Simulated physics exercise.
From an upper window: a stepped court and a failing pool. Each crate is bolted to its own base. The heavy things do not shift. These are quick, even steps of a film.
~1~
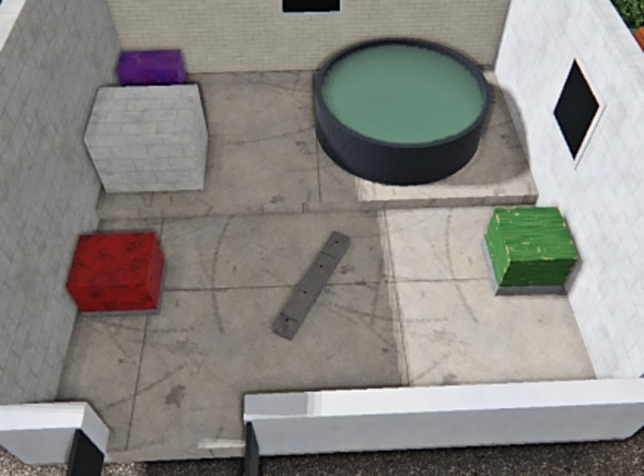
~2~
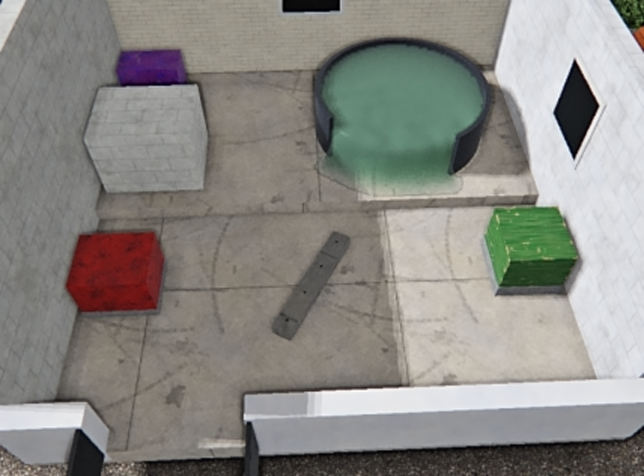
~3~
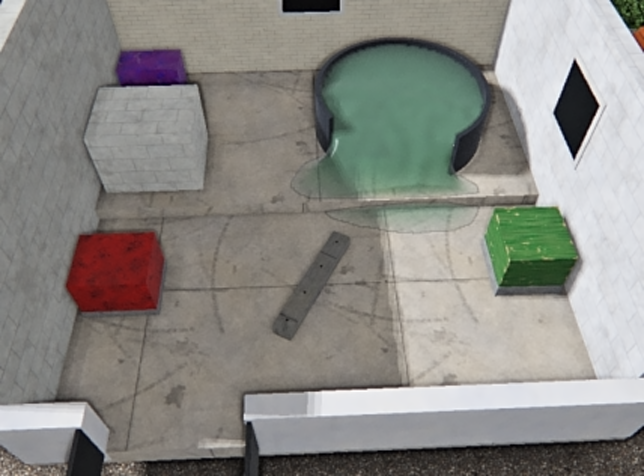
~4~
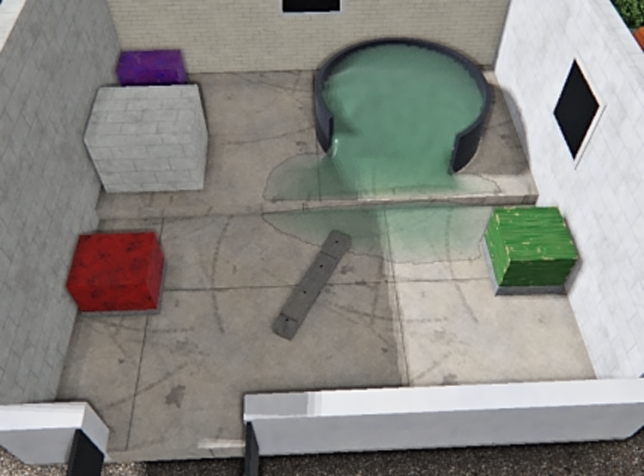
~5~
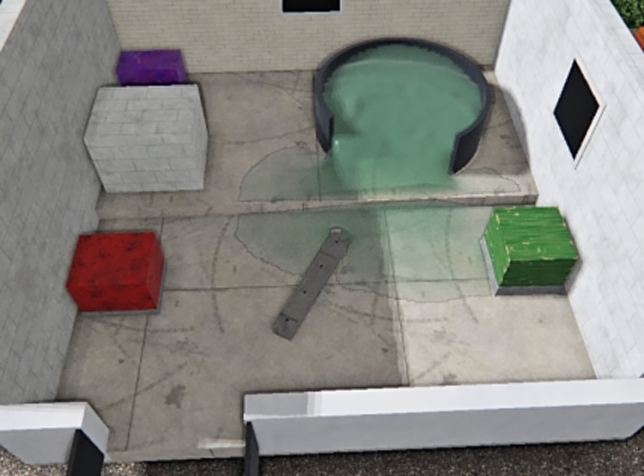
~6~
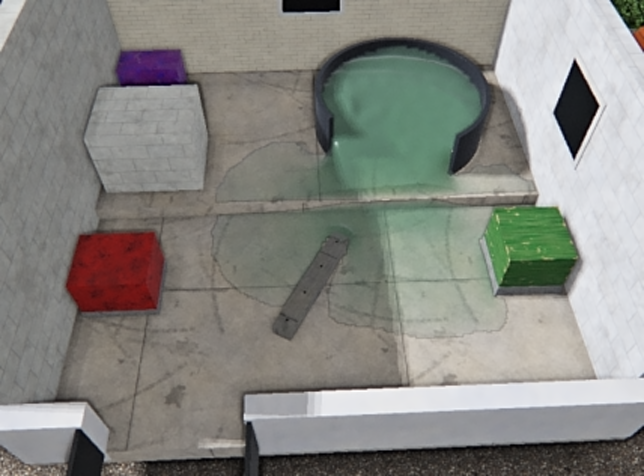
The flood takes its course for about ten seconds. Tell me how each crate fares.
One by one: The purple crate stays dry; the green crate gets wet; the red crate gets wet.
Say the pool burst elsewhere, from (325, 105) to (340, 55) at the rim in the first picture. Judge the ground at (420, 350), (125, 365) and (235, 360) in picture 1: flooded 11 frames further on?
As listed: Dry, dry, free of water.
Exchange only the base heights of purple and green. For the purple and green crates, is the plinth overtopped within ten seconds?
Purple crate is spared, green crate is soaked.
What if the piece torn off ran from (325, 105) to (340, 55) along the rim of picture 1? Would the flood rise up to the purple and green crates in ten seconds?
One by one: The purple crate gets wet, the green crate escapes it.
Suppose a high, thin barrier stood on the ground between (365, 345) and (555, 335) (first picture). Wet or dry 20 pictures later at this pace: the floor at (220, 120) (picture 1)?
Answer: Free of water.
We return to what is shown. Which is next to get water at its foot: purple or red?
That is the red one.
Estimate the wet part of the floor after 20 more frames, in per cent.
Roughly 60 per cent.
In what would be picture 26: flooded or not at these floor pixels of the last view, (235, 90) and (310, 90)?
One after the other: Free of water, free of water.
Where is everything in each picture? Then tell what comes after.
In the first picture, the round tank at (402, 92) is whole and still.
In the second picture, the front is at (457, 184), out from the gap at (387, 169).
In the third picture, the front is at (471, 207), out from the gap at (387, 172).
In the fourth picture, the front is at (270, 214), out from the gap at (387, 174).
In the fifth picture, the front is at (247, 235), out from the gap at (387, 174).
In the sixth picture, water pours out at (387, 174) and has run to (231, 270).
A moment on, water covers 50 % of the floor; the purple crate not reached, the green crate water round its plinth, the red crate water round its plinth.
Next, water covers 60 % of the floor; the purple crate not reached, the green crate water round its plinth, the red crate water round its plinth.
Then, water covers 60 % of the floor; the purple crate not reached, the green crate water round its plinth, the red crate water round its plinth.
Later, water covers 65 % of the floor; the purple crate not reached, the green crate water round its plinth, the red crate water round its plinth.
In the end, water covers 60 % of the floor; the purple crate stayed above the water, the green crate was topped, the red crate was topped.
